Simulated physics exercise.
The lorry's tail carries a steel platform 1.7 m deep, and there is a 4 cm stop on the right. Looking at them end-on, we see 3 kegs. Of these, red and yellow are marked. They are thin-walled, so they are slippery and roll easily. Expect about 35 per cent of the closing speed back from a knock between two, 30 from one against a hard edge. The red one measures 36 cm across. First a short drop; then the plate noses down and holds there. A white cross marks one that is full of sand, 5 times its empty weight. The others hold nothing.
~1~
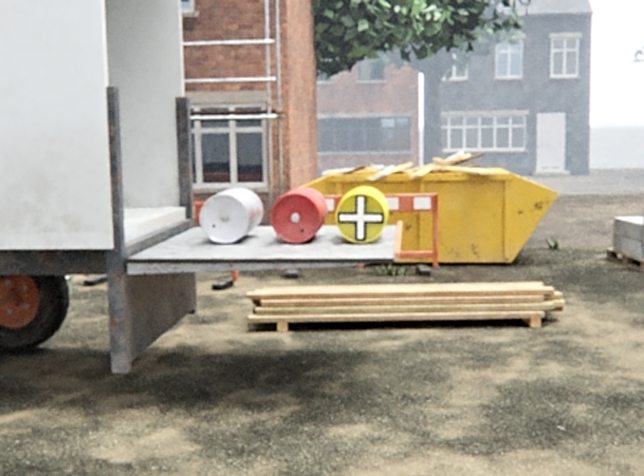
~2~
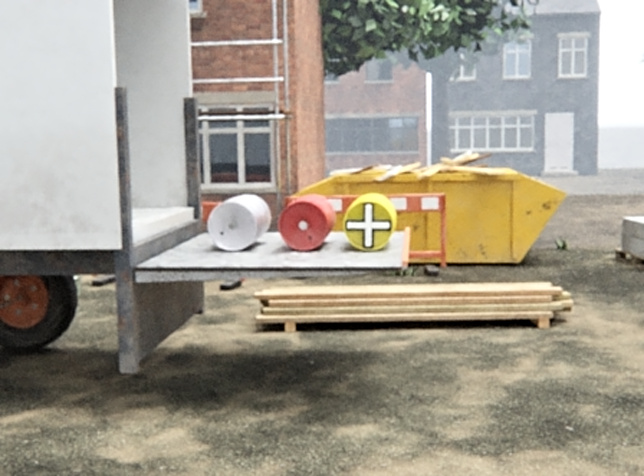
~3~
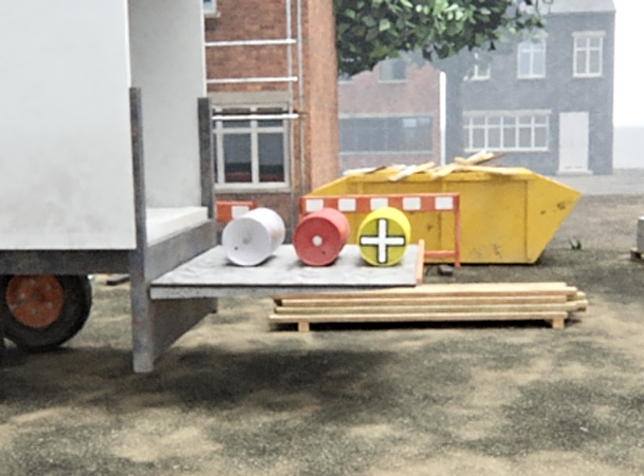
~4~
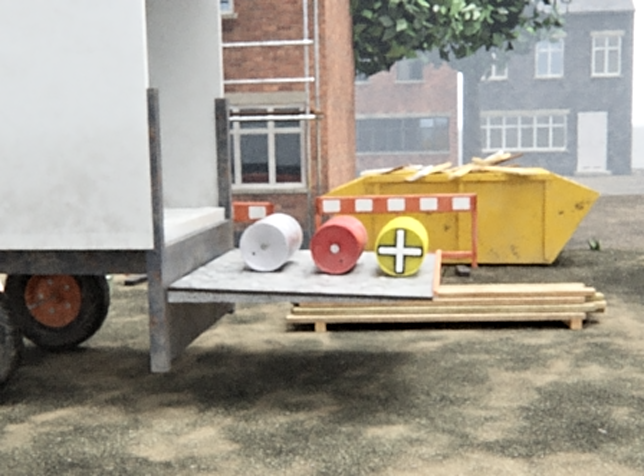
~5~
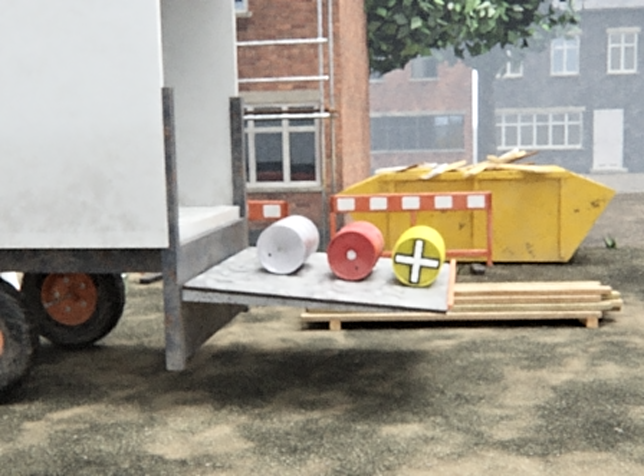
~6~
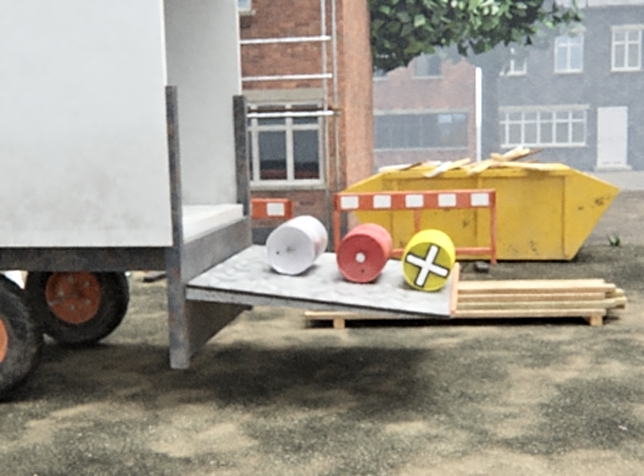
Three kegs, white, red and yellow, sat on a lorry's tail platform that dropped slightly and then tilted down to the right, and they began rolling slowly that way as the view drifted left.
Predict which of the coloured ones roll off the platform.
The red one stays put. Yellow stays put.
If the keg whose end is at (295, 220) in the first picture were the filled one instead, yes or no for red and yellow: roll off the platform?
In that scenario: Red does; yellow does.
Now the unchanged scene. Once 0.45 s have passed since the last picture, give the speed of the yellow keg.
Estimated speed near 0.3 m/s.
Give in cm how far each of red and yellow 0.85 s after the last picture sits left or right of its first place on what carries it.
Red 20 cm right, yellow 10 cm right.
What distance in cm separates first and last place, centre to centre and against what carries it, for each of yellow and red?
The yellow one comes to 15 and the red one to 20.
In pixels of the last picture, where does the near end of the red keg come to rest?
You'll find it at roughly (386, 261) in the final picture.
Another 0.45 s on from the last picture, red is on the plate, 50 cm from the stop, rolling right; yellow is on the plate, 10 cm from the stop, rolling left; 0 gone from the plate.
Another 0.85 s on from the last picture, red is on the plate, 50 cm from the stop, rolling right; still the same for yellow; 0 gone from the plate.
In the end (1.35 s after the last picture), red is on the plate, 45 cm from the stop; yellow is on the plate, 10 cm from the stop; 0 gone from the plate.
